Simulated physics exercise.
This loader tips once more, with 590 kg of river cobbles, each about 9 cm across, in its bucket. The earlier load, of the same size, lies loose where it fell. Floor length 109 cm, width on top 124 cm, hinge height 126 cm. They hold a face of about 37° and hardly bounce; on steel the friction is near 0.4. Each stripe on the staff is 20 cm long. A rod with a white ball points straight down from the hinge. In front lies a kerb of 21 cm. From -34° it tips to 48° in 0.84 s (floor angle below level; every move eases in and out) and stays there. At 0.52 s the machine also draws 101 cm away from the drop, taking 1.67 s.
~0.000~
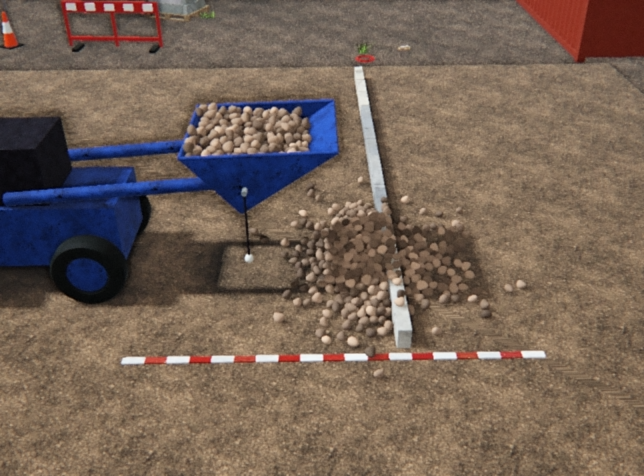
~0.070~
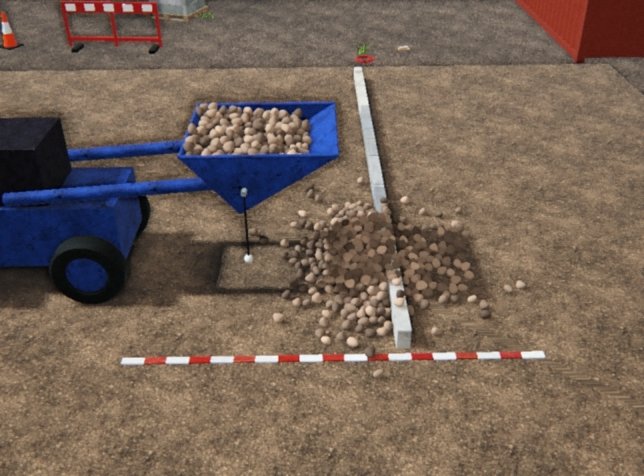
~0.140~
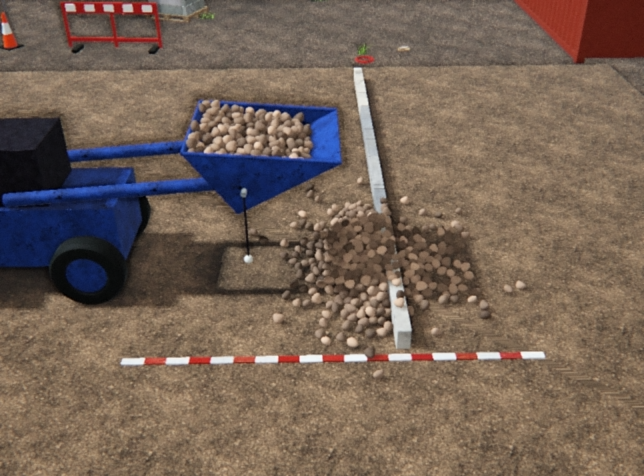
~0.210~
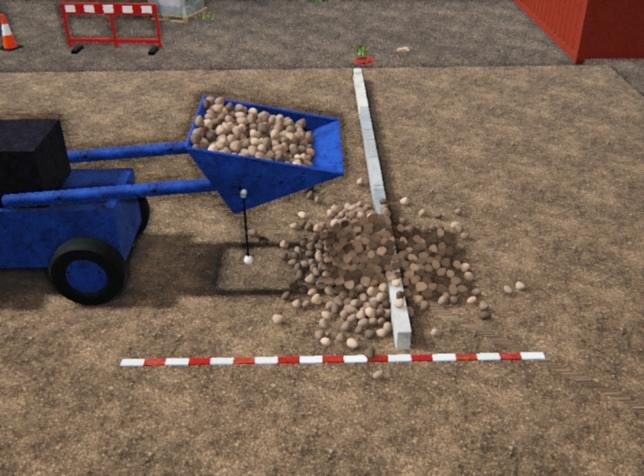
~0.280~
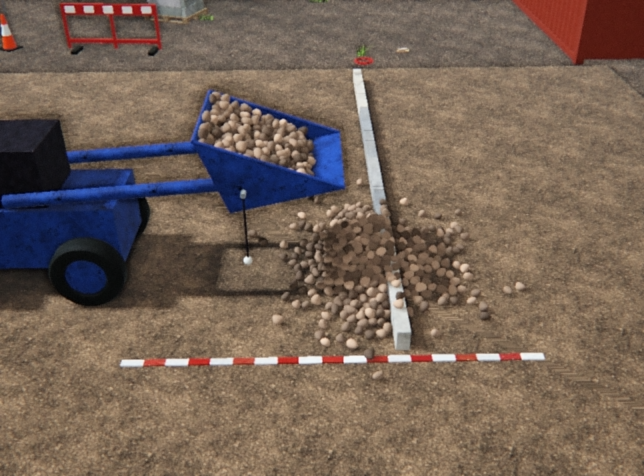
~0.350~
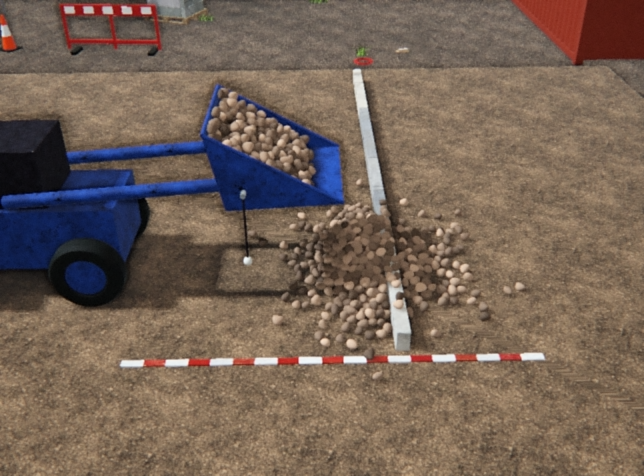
A blue loader's bucket full of round stones tilts steadily down toward the right.
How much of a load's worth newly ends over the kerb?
Roughly 0 per cent of a load more.
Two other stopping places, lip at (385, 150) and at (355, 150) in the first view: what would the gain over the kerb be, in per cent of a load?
First some 10, then 0 per cent.
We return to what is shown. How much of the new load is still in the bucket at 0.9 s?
About 50 per cent.
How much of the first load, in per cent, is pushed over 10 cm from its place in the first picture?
Roughly 5 per cent of them.
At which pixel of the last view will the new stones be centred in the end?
Their middle is at about (304, 259).
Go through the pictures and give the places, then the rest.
In the first picture, lip at (338, 153), floor tilted -34°, highest stones at (229, 113). The earlier load is highest near (382, 244), 32 cm above ground level, 81 % on this side of the kerb, 19 % over the kerb.
In the second picture, lip at (339, 155), floor tilted -32°, highest stones at (220, 111); the stones move at 0.2 m/s on average.
In the third picture, the bucket is at -28°, its lip at (341, 163); the top of the load is at (214, 111); the stones move at 0.4 m/s on average.
In the fourth picture, lip at (344, 174), floor tilted -21°, highest stones at (214, 109); the stones move at 0.5 m/s on average.
In the fifth picture, the bucket is at -13°, its lip at (345, 188); the top of the load is at (218, 106); the stones move at 0.6 m/s on average.
In the sixth picture, lip at (343, 203), floor tilted -3°, highest stones at (225, 103); the stones move at 0.8 m/s on average.
After 0.6 s the floor is at 35°; in per cent of one load, 99 in the bucket, 82 on this side of the kerb, 19 over the kerb; the foremost stones are at (477, 260).
After 0.9 s the floor is at 48°; in per cent of one load, 50 in the bucket, 131 on this side of the kerb, 19 over the kerb; the foremost stones are at (477, 260).
After 2.6 s the floor is at 48°; in per cent of one load, 0 in the bucket, 181 on this side of the kerb, 19 over the kerb; the foremost stones are at (477, 260).
After 5.4 s the floor is at 48°; in per cent of one load, 0 in the bucket, 181 on this side of the kerb, 19 over the kerb; the foremost stones are at (477, 260). Net gain over the kerb, 0.
